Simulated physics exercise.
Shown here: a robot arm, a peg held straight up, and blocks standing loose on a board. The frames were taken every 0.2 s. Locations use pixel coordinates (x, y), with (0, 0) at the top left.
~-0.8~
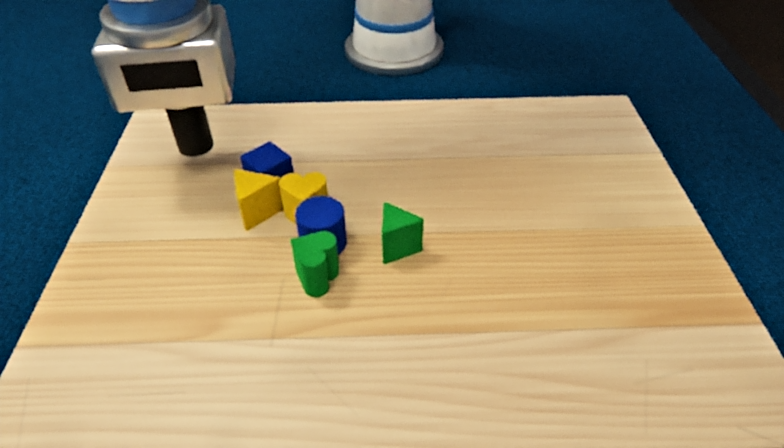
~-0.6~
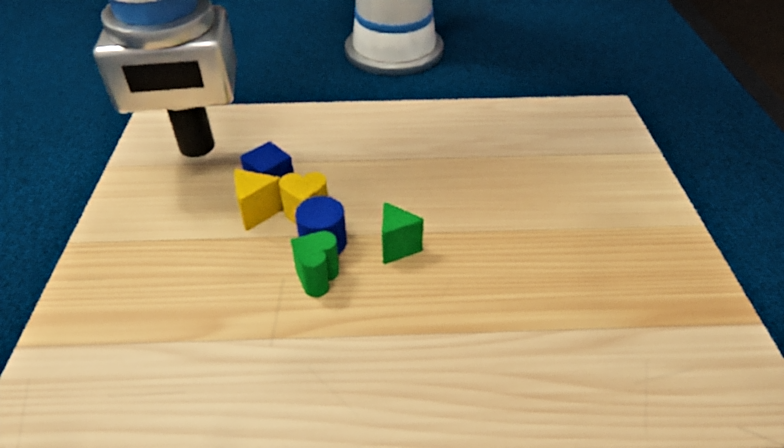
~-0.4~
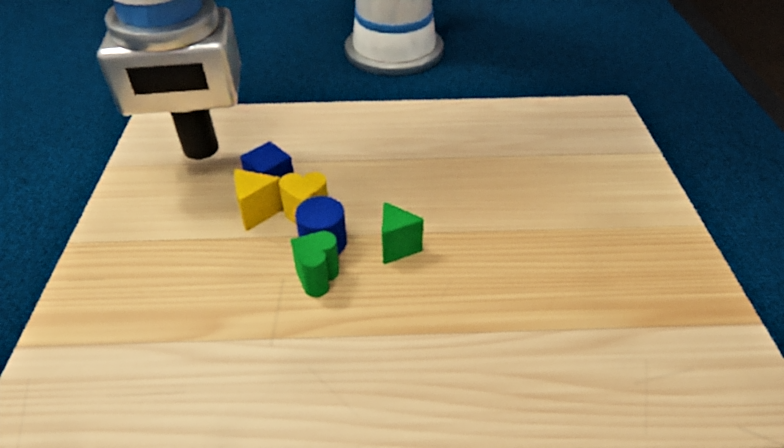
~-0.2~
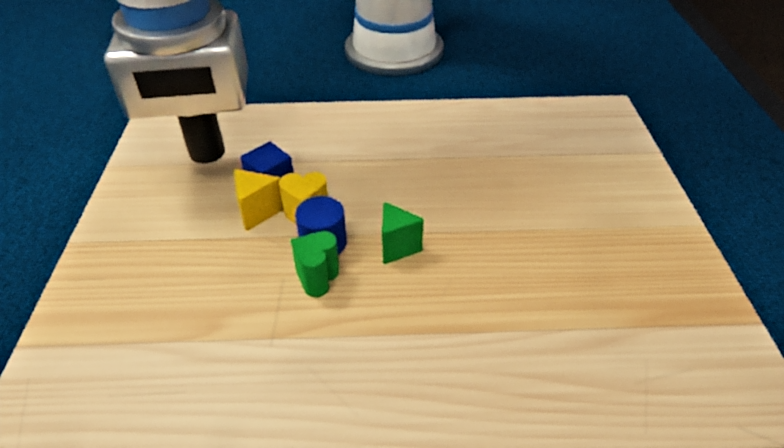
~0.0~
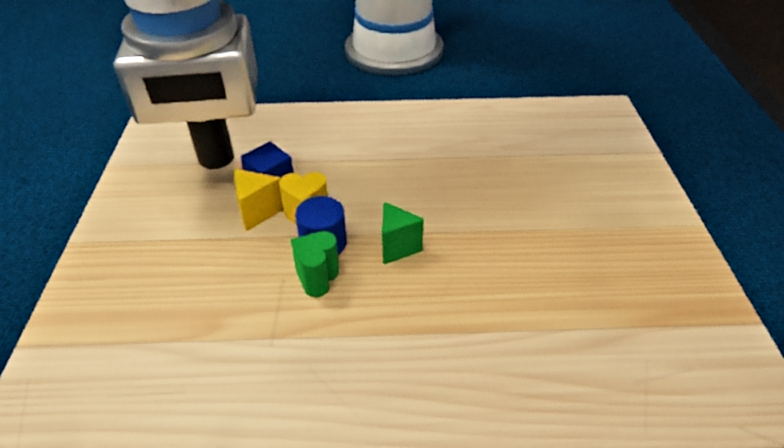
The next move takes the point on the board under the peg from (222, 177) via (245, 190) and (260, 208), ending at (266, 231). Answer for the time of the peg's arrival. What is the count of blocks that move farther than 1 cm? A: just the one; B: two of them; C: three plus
Answer: B.
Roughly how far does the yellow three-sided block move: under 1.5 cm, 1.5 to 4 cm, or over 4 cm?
Displacement: Past 4 cm.
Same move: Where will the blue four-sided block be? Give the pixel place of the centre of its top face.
Pixel (291, 161).
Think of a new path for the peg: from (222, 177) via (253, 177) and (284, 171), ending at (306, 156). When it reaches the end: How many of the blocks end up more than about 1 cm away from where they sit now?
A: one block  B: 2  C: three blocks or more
My pick is A.
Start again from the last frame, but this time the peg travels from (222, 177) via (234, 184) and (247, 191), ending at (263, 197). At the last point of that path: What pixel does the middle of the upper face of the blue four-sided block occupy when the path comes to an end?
At roughly (296, 158).
On the path given first. One third of the way, peg (240, 171); blue four-sided block (280, 158), turned 20° anticlockwise.
Two thirds of the way, peg (256, 189); yellow three-sided block (259, 198), turned 35° anticlockwise; blue four-sided block (290, 162), turned 65° anticlockwise.
At the end, peg (262, 213); yellow three-sided block (265, 224), turned 35° anticlockwise; blue four-sided block (291, 161), turned 65° anticlockwise; yellow heart unmoved.
